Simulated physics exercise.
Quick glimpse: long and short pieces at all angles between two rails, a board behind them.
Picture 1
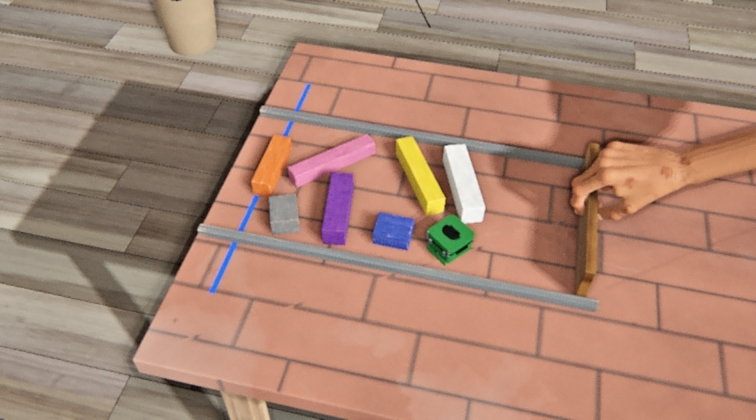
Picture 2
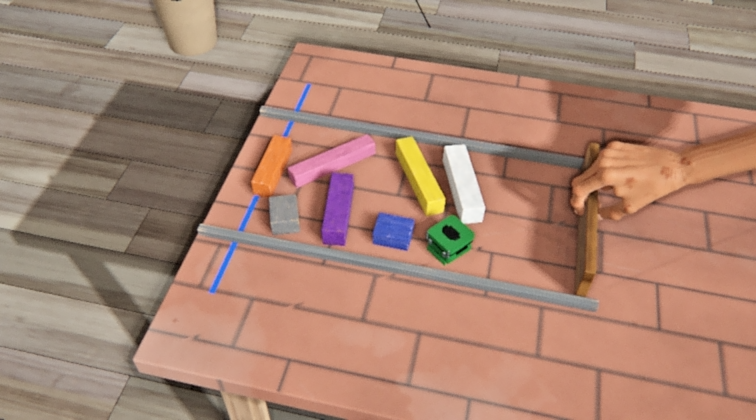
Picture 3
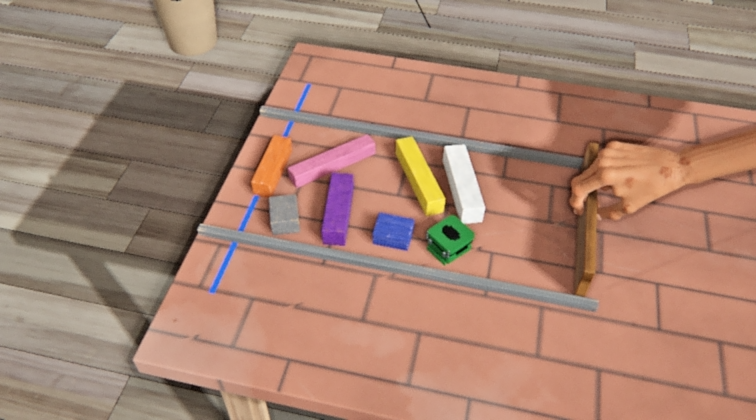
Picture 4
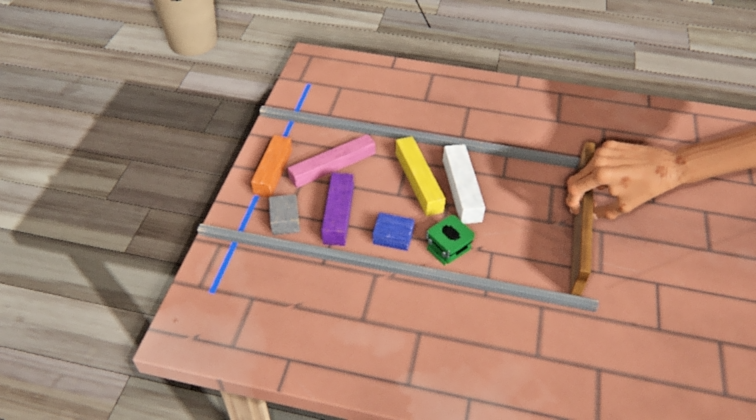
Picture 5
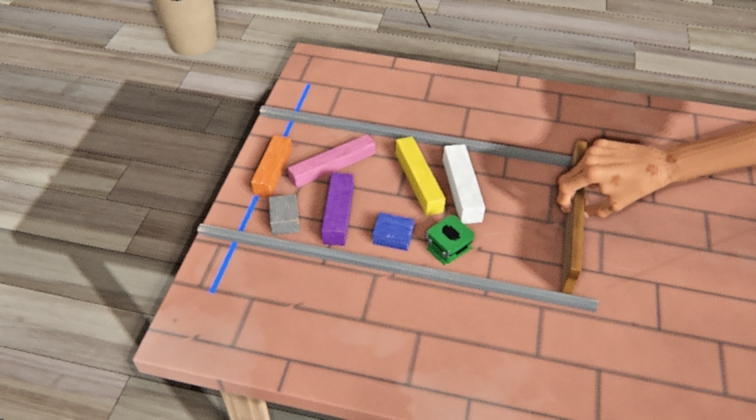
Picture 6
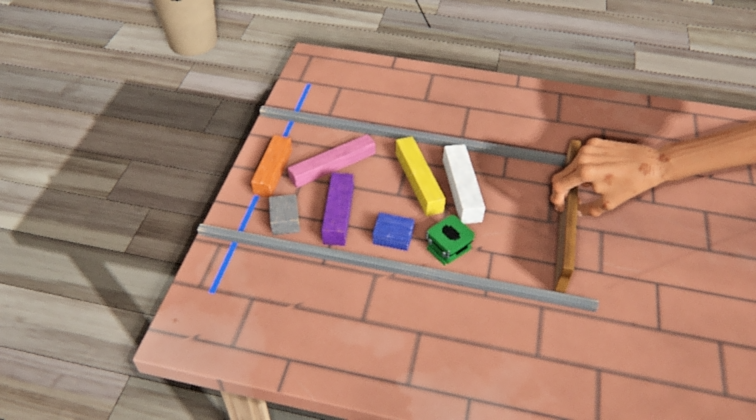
A hand slid a wooden board slightly to the left between two rails on a brick-patterned table, while the scattered colored blocks and bars ahead of it, some near a blue line, stayed still.
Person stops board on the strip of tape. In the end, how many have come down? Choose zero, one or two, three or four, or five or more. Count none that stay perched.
By the end, five or more have come down.
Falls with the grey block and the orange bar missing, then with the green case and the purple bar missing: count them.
Result, first then second: 3, 3.
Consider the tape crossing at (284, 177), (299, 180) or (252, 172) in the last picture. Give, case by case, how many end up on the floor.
4, 2, 6.
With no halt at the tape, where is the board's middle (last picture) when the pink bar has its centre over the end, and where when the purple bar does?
Roughly (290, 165); for the second one, roughly (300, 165).
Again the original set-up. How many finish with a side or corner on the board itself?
2 of them.
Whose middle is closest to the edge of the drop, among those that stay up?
Yellow bar.
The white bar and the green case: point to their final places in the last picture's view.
The one named first is at (265, 148), the next at (229, 210).
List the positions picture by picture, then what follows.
In the first picture, orange bar (272, 166); grey block (284, 214); pink bar (333, 160); board (587, 217); tape (267, 174).
In the second picture, grey block (284, 215); blue block (393, 231).
In the third picture, pink bar (333, 161); board (587, 216).
In the fourth picture, orange bar (272, 166); yellow bar (419, 175).
In the fifth picture, grey block (284, 215); purple bar (338, 208).
In the sixth picture, orange bar (272, 166); grey block (284, 215); pink bar (333, 161); board (568, 213); tape (267, 174).
Soon after, none off yet; orange bar at rest near (272, 166); grey block at rest near (284, 215); pink bar at rest near (333, 161).
By the end, the number that fall off is five or more; fallen, blue block, purple bar, pink bar, grey block and orange bar.
